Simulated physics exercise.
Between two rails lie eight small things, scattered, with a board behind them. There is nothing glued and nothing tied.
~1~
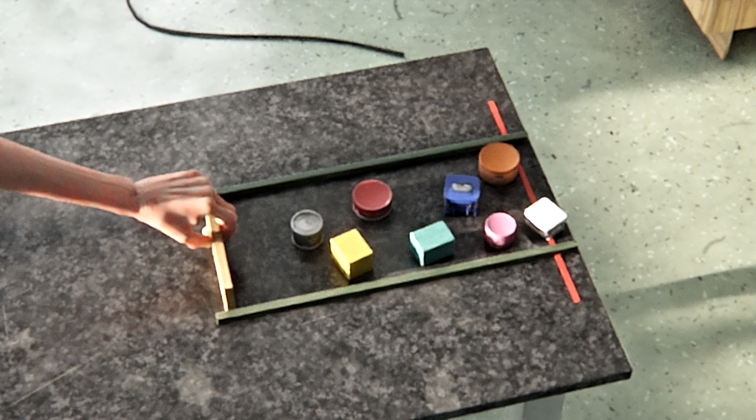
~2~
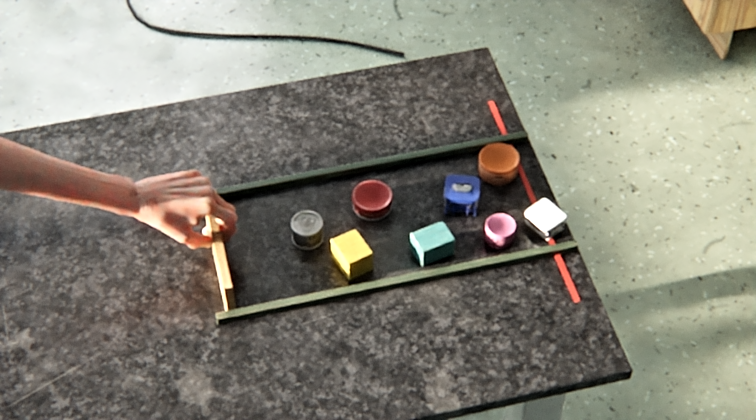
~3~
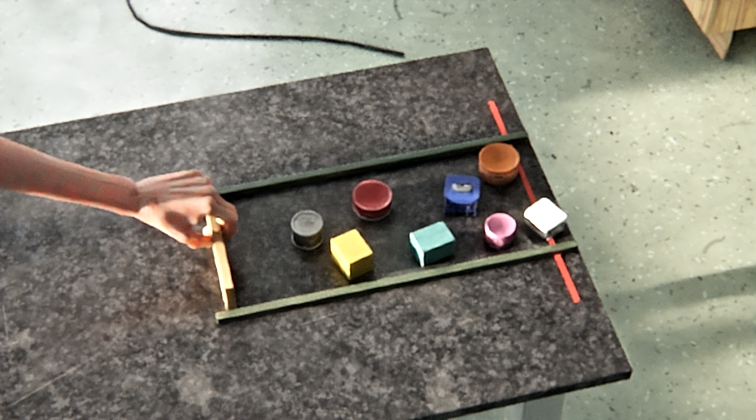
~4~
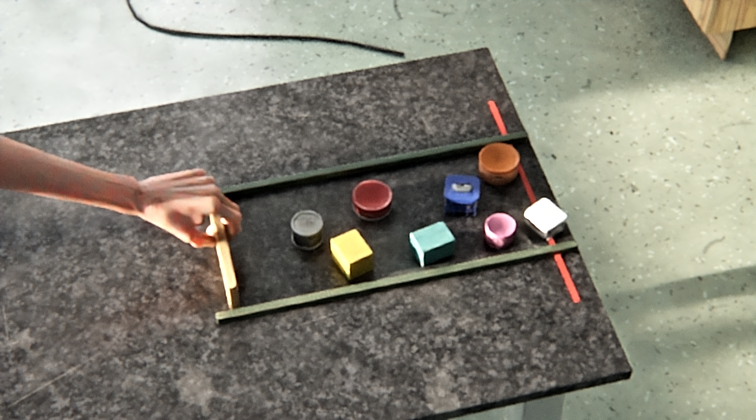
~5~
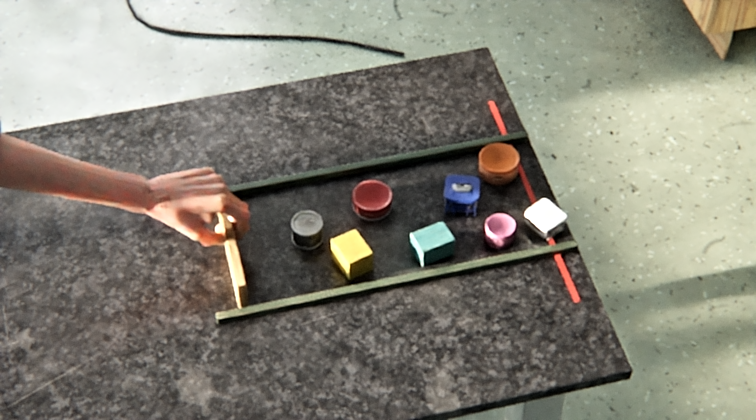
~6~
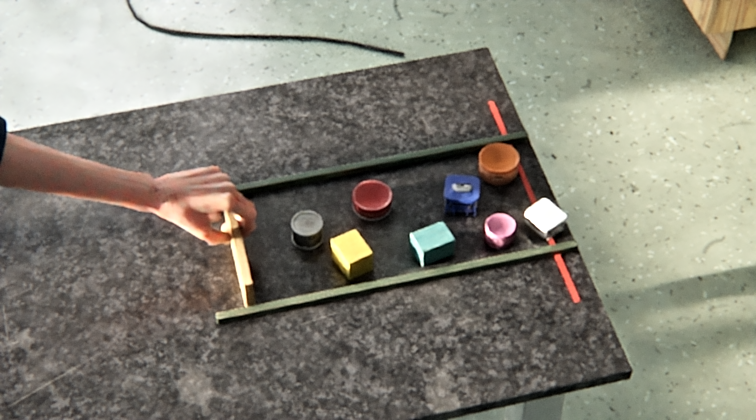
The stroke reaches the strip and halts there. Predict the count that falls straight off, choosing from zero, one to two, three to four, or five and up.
Predicted count: Five and up.
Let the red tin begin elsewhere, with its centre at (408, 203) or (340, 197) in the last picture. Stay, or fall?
Well, place by place the object keeps its place and then keeps its place.
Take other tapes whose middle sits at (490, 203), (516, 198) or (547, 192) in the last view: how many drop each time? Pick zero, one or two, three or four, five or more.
So, taking them in turn, I'd give 1 or 2; more than four; 5 or more.
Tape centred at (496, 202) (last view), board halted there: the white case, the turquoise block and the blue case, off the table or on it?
White case: Drops; turquoise block: Stays; blue case: Stays.
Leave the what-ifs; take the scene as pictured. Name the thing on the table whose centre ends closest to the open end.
I'd say the red tin.
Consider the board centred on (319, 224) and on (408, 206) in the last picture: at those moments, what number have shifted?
Counts: 1 / 4.
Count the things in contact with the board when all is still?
The count in contact is 3.
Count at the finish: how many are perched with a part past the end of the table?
The number would be 3.
Early on, none off yet; white case at rest near (545, 220); orange tub at rest near (499, 164); pink tub at rest near (500, 232).
Finally, the number that fall off is five or more; lost, turquoise block, blue case, pink tub, orange tub and white case.
